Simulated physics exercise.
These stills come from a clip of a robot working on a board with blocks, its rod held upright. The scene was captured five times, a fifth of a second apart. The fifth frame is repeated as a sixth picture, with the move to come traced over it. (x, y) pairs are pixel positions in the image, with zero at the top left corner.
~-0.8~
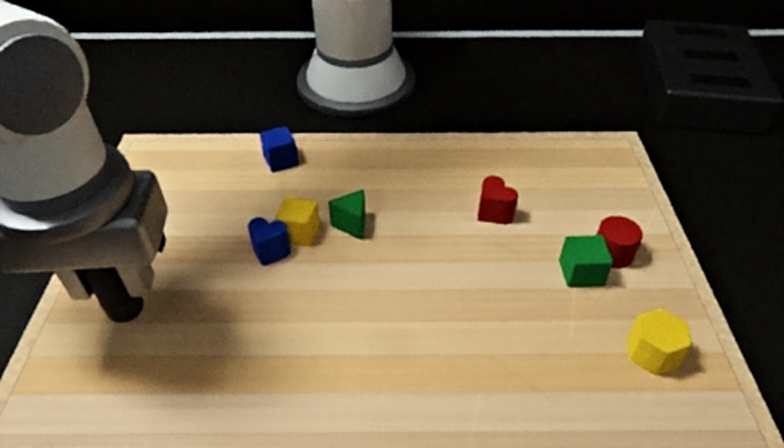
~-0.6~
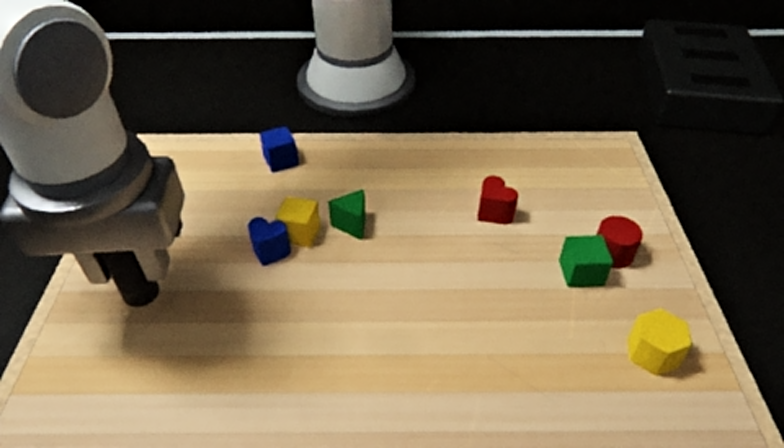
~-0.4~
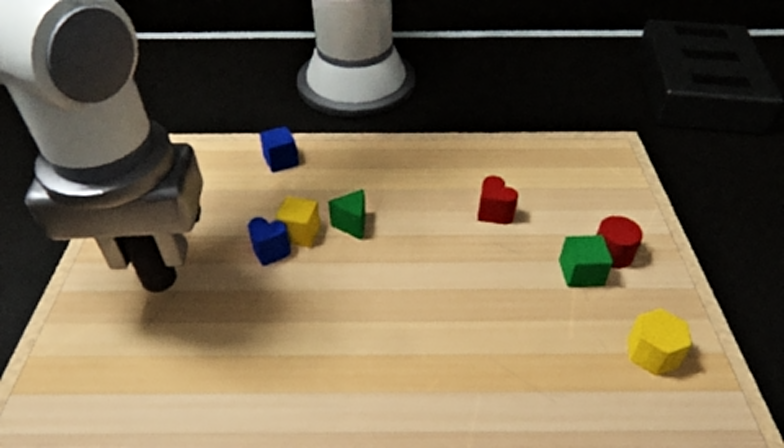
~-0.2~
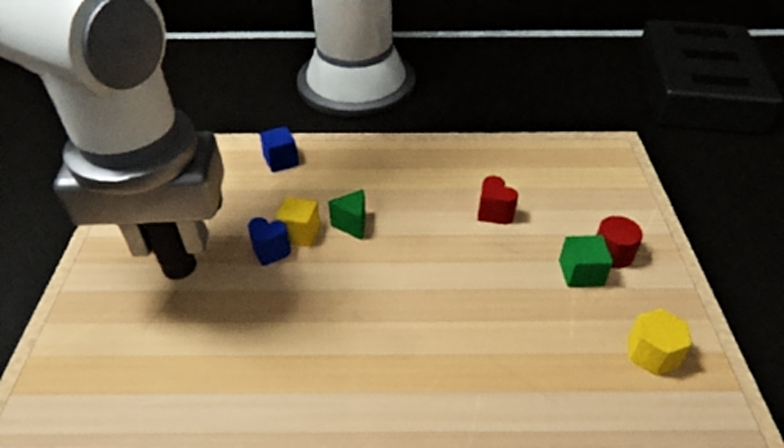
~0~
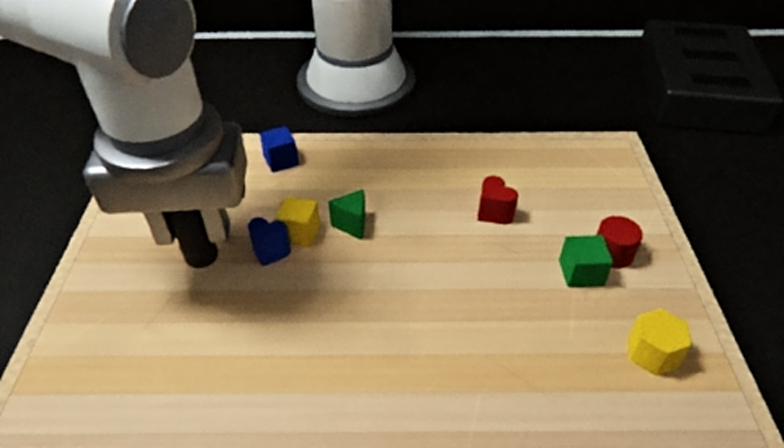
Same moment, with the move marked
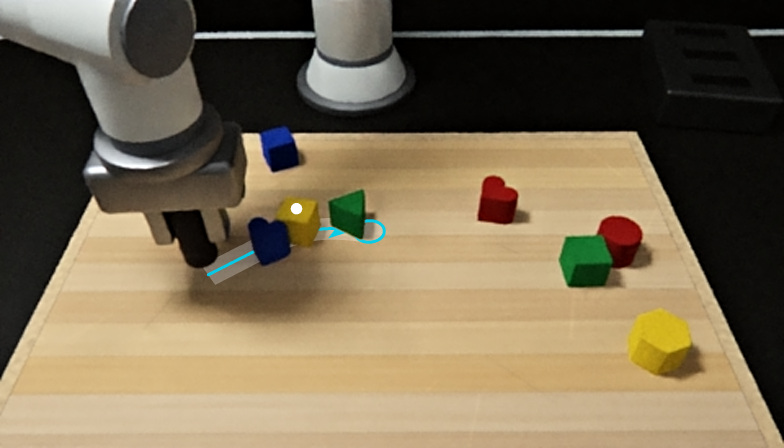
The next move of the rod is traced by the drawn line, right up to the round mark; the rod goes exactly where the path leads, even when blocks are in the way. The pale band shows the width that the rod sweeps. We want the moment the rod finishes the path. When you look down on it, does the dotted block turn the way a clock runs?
It seems not.
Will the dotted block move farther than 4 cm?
I believe so.
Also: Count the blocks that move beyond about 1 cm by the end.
The push moves three or more blocks more than 1 cm.
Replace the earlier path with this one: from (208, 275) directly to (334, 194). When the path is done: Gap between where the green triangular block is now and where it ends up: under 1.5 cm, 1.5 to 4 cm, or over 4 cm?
Between 1.5 and 4 cm.
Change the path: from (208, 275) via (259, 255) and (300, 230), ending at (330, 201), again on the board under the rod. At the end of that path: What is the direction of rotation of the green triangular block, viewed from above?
The sense of turning is clockwise.
Drawn move, from (208, 275) by way of (261, 248) and (314, 230) to (369, 231); the dot is on the yellow square piece.
On the path given first. One third of the way, rod at (258, 230); blue heart block at (287, 221), turned 25° clockwise; yellow square piece at (313, 202).
Two thirds of the way, rod at (312, 212); blue heart block at (324, 224), turned 85° clockwise; yellow square piece at (347, 197), turned 65° anticlockwise; green triangular block at (381, 191), turned 35° clockwise.
At the end, rod at (369, 213); blue heart block at (336, 225), turned 140° clockwise; yellow square piece at (392, 191), turned 65° anticlockwise; green triangular block at (420, 182).
